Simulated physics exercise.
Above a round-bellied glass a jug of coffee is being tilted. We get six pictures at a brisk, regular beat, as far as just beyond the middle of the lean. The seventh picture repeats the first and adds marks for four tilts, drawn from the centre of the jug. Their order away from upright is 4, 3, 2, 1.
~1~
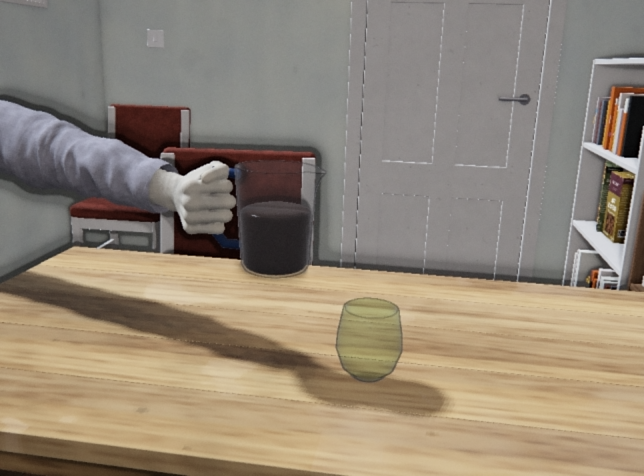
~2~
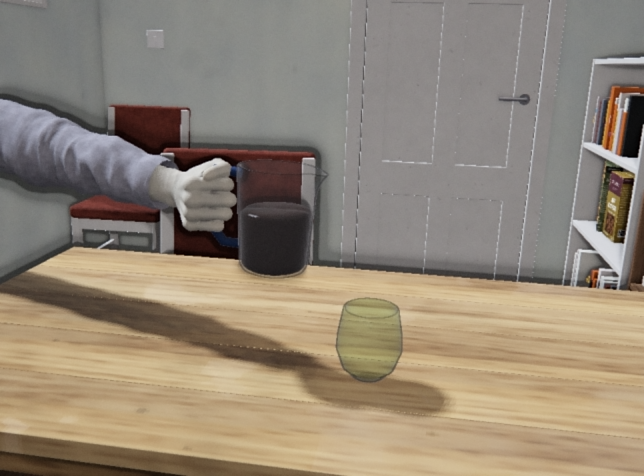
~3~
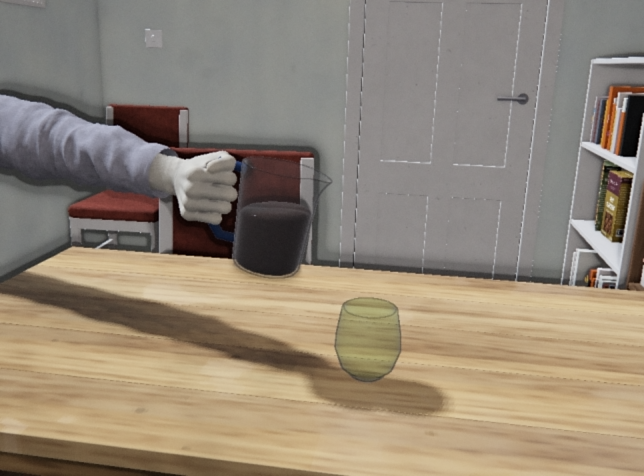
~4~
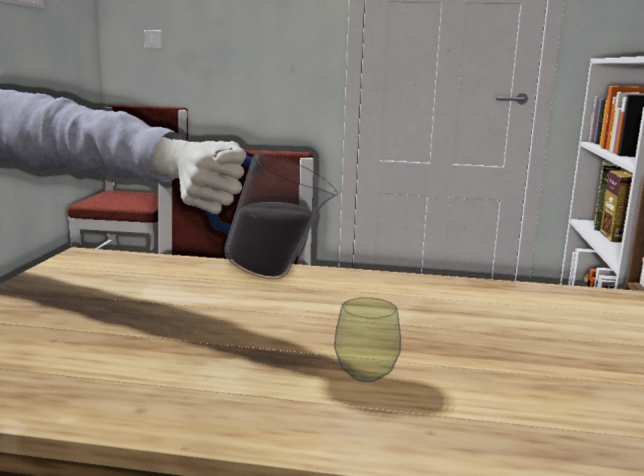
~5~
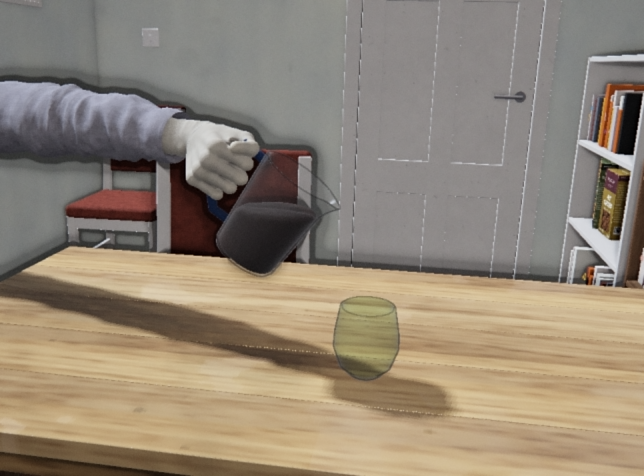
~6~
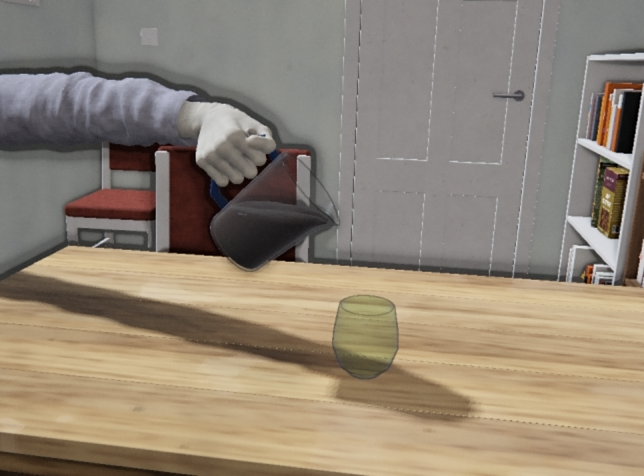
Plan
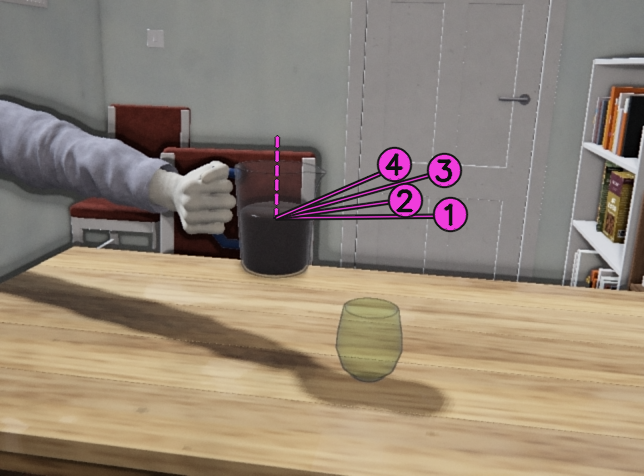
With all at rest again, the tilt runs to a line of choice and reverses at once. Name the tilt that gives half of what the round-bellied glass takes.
The answer is line 3.
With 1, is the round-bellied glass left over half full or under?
Over half.
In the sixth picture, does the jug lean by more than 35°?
Yes, it does.
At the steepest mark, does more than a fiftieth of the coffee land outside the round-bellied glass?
Yes, it does.
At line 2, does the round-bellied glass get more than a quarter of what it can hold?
Yes.
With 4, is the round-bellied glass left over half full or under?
Under.
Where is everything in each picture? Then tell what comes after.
The first frame shows upright, lip at (325, 172); rim of the round-bellied glass round (371, 307); nothing has left yet.
The second frame shows tipped about 3°, lip at (327, 174); nothing has left yet.
The third frame shows tipped about 10°, lip at (331, 181); nothing has left yet.
The fourth frame shows tipped about 21°, lip at (336, 193); nothing has left yet.
The fifth frame shows tipped about 34°, lip at (339, 207); nothing has left yet.
The sixth frame shows tipped about 49°, lip at (339, 223); nothing has left yet.
In magenta, 1 at (433, 216); 2 at (388, 202); 3 at (428, 175); 4 at (379, 173).
With 1, the round-bellied glass ends with about 77 % of what it can hold; 13 % of the coffee is spilt.
With 2, the round-bellied glass ends with about 65 % of what it can hold; 7 % of the coffee is spilt.
With 3, the round-bellied glass ends with about 51 % of what it can hold.
With 4, the round-bellied glass ends with about 30 % of what it can hold.
